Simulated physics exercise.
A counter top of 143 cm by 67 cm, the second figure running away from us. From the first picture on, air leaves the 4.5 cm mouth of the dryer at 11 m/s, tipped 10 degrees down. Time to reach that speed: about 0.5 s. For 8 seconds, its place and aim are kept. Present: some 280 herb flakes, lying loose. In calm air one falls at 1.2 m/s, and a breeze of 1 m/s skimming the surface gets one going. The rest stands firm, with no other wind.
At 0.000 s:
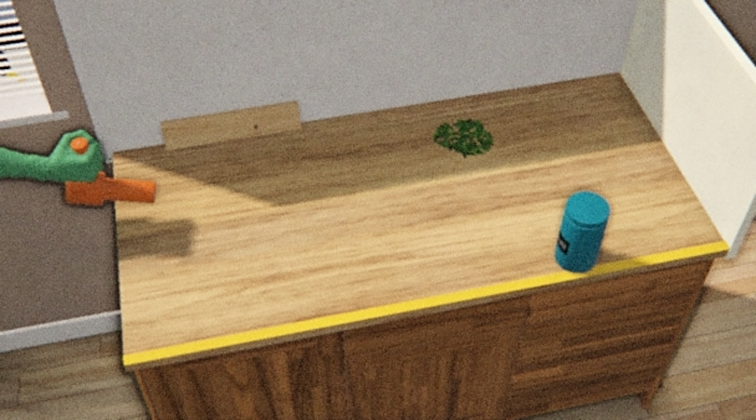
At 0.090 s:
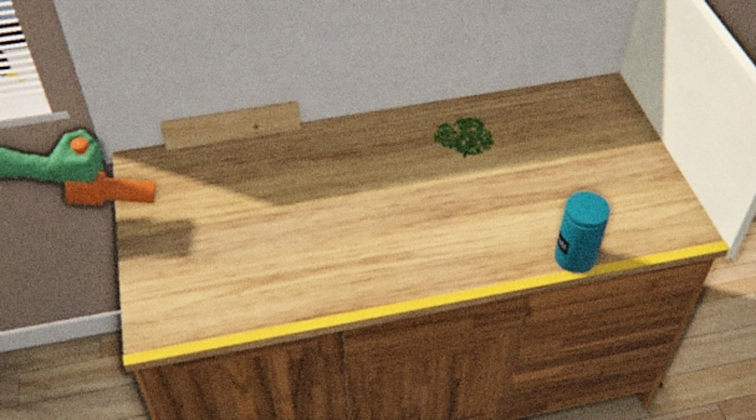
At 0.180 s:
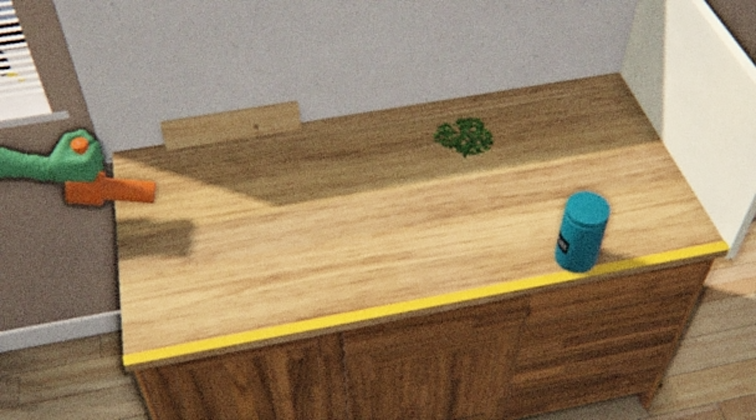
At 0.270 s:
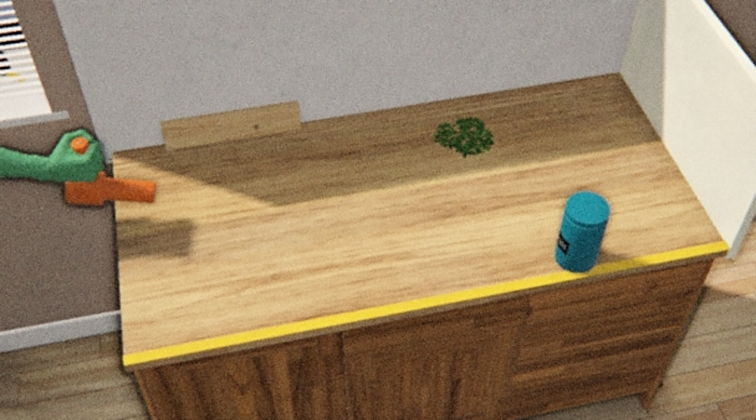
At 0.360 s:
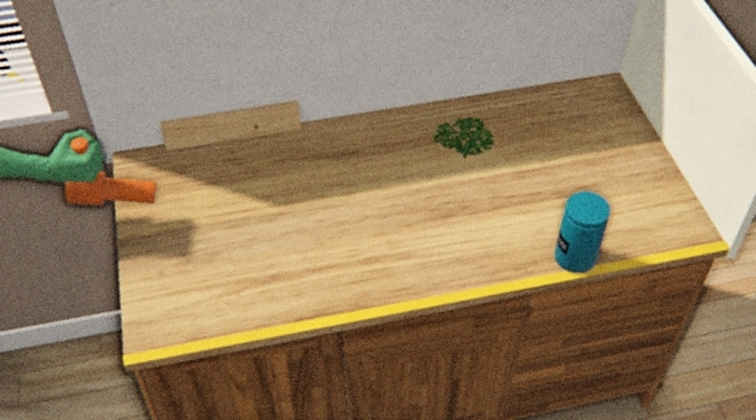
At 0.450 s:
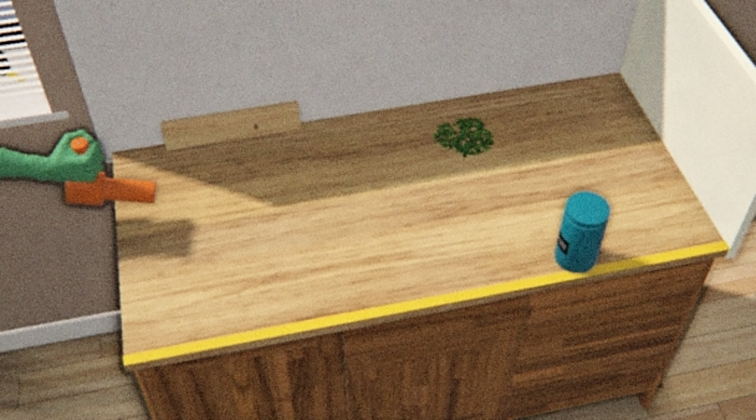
On a wooden counter with a yellow front edge, a green hand held an orange dryer at the left, pointed toward a small patch of green flakes and a blue jar, and nothing visibly moved.
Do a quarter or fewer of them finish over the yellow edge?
Yes, a quarter or fewer do.
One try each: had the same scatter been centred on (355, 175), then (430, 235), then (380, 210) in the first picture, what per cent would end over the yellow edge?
0, 100 and 60 in a hundred, respectively.
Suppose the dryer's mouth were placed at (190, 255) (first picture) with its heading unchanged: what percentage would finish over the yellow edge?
My estimate is close to 0 percent.
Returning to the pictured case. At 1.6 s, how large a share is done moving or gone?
I would put it at around 10 %.
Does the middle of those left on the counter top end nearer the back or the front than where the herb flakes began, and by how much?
Shift: Towards the far edge, some 15 cm.
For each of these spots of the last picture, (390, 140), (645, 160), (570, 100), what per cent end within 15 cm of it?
First spot near 0 %, second near 0 %, third near 60 %.
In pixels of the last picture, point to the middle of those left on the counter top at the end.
(607, 81).
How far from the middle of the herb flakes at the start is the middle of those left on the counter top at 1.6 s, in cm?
Around 40 cm from the start.
After 1.6 s, 0 % are over the yellow edge; the middle of those still in play is near (584, 94); 12 % have settled or left.
After 2.6 s, 0 % are over the yellow edge; the middle of those still in play is near (601, 88); 24 % have settled or left.
After 4.4 s, 0 % are over the yellow edge; the middle of those still in play is near (606, 83); 40 % have settled or left.
After 8.0 s, at the end, 0 % are over the yellow edge; the middle of those still in play is near (607, 81).
